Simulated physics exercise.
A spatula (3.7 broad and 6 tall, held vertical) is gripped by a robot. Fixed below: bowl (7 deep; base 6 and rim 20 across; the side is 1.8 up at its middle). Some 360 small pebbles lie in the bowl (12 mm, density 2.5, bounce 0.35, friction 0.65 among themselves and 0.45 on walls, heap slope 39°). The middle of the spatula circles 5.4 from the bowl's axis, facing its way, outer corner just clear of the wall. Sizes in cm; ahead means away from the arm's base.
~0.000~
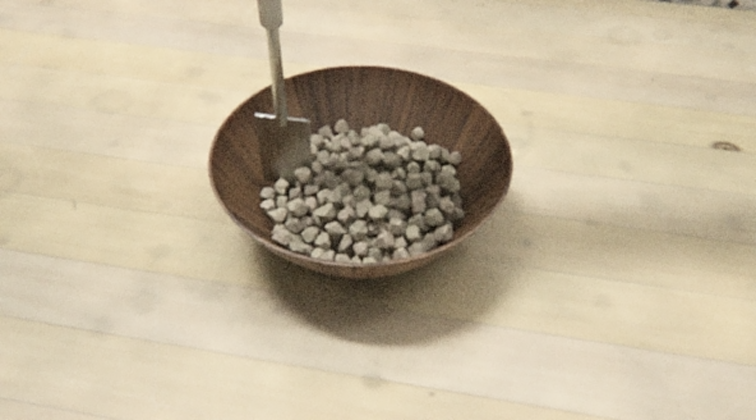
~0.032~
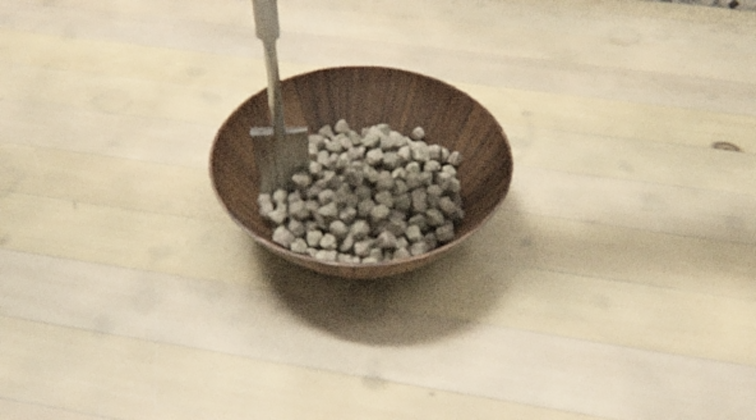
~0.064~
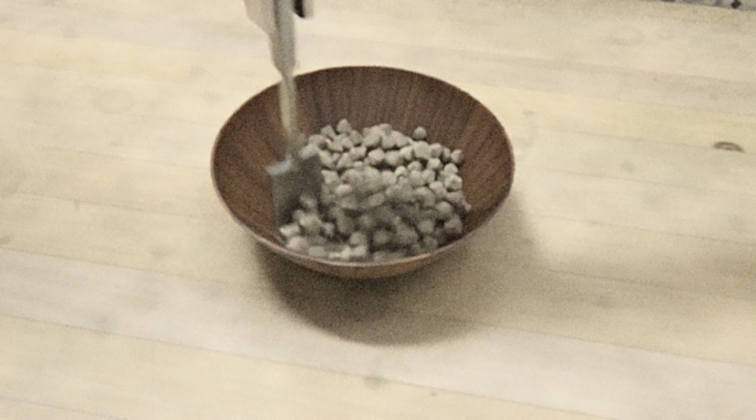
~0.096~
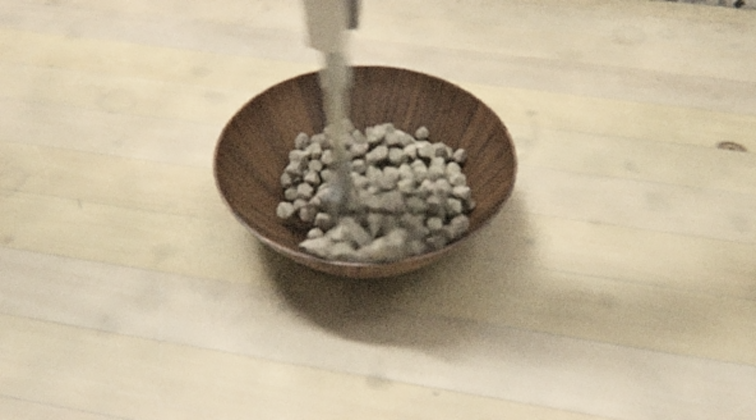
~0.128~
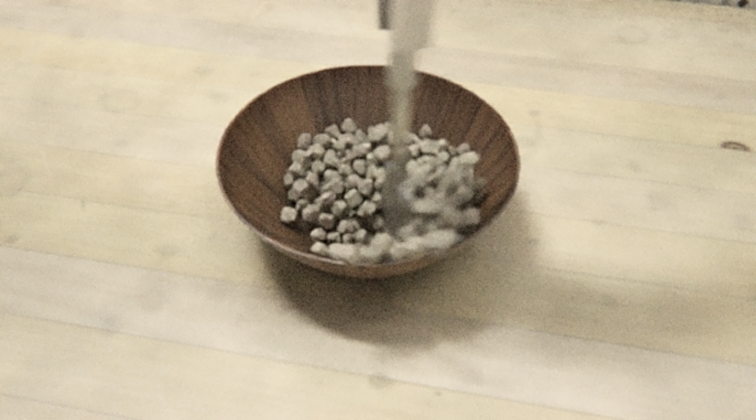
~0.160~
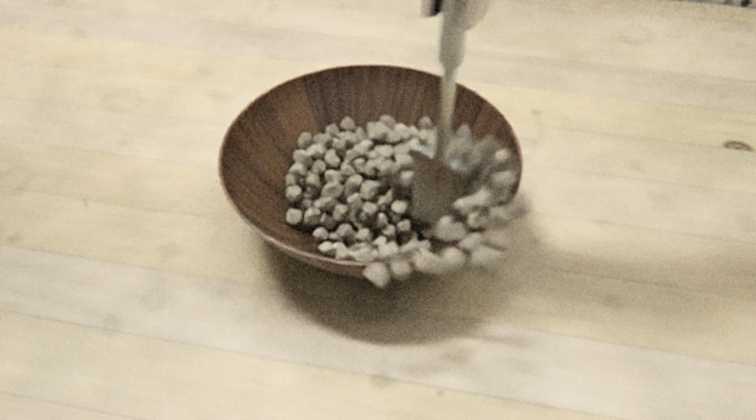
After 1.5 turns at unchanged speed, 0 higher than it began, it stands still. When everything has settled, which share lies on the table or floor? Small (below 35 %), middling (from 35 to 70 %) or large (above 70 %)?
On the table or floor the share is middling, from 35 to 70 %.
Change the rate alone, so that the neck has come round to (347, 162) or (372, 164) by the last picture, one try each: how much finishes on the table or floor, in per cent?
Some 25 and 30 per cent.
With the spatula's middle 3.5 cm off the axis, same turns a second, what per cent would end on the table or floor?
In that case some 30 per cent.
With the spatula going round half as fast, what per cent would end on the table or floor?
It would be near 20 per cent.
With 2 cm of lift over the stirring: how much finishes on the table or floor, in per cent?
About 25 per cent.
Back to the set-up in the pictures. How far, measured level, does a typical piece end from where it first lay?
Roughly 12 cm.
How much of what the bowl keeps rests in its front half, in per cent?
About 45 per cent.
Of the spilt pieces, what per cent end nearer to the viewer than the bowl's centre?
About 40 per cent.
After 0.29 s, 301° round, highest piece 13 above the table; 290 in the bowl, 14 on the table or floor, 60 in flight or on the tool.
After 0.42 s, 85° round, highest piece 11 above the table; 237 in the bowl, 76 on the table or floor, 51 in flight or on the tool.
After 0.68 s, 180° round, highest piece 7 above the table; 195 in the bowl, 166 on the table or floor, 3 in flight or on the tool.
After 1.38 s, 180° round, highest piece 7 above the table; 195 in the bowl, 169 on the table or floor.
At rest, 195 in the bowl, 169 on the table or floor. That is 46 % on the table or floor.
